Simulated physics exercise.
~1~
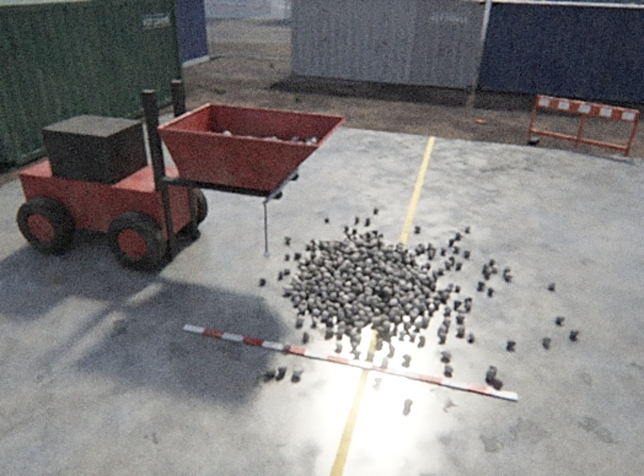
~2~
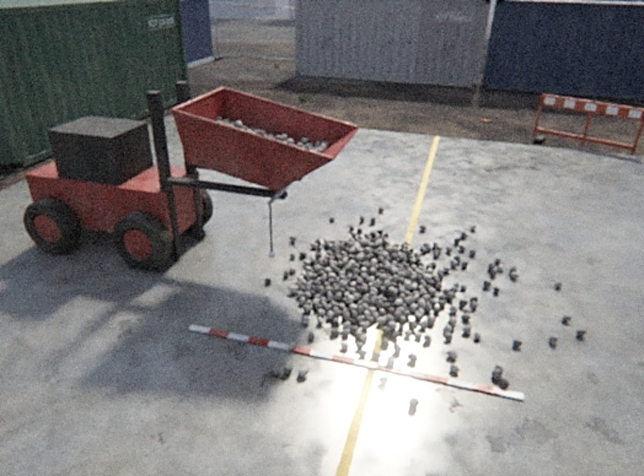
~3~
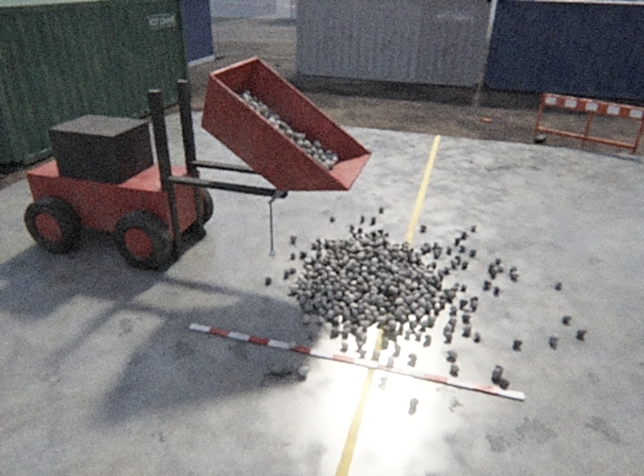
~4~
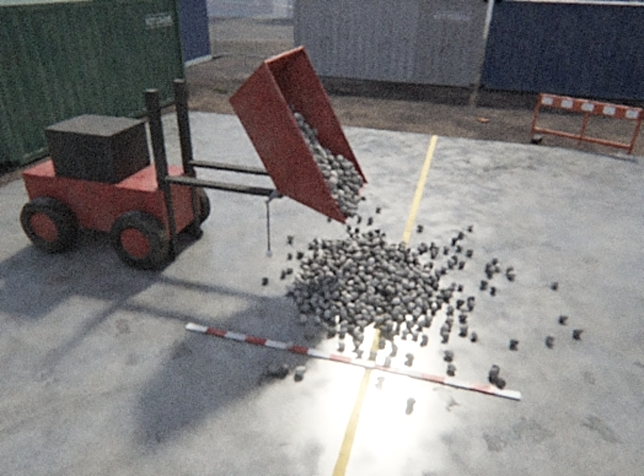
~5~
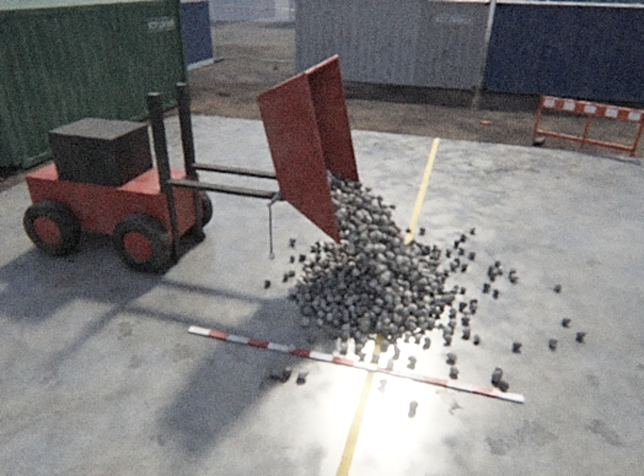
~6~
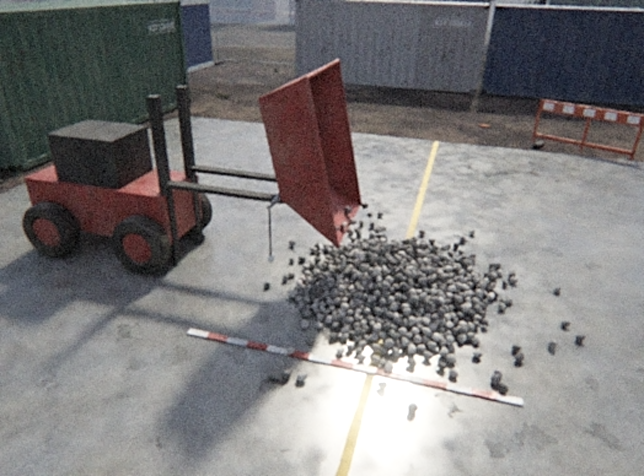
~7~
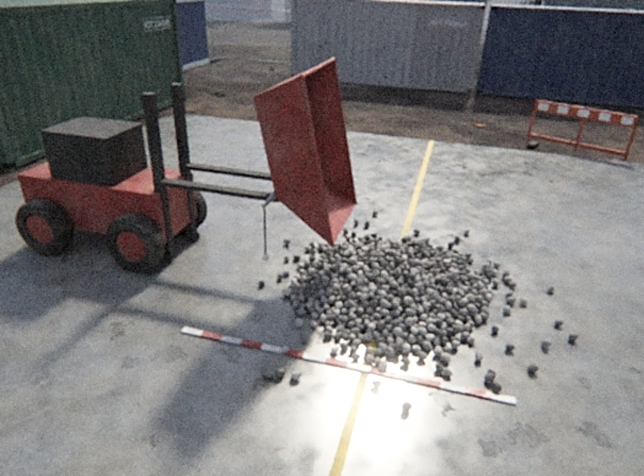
On a concrete yard beside shipping containers, a small red vehicle tips its raised red skip steeply to the right, pouring grey stones onto an existing heap straddling a yellow line. The heap spreads wider across the line and settles, while the emptied skip stays tilted above it.
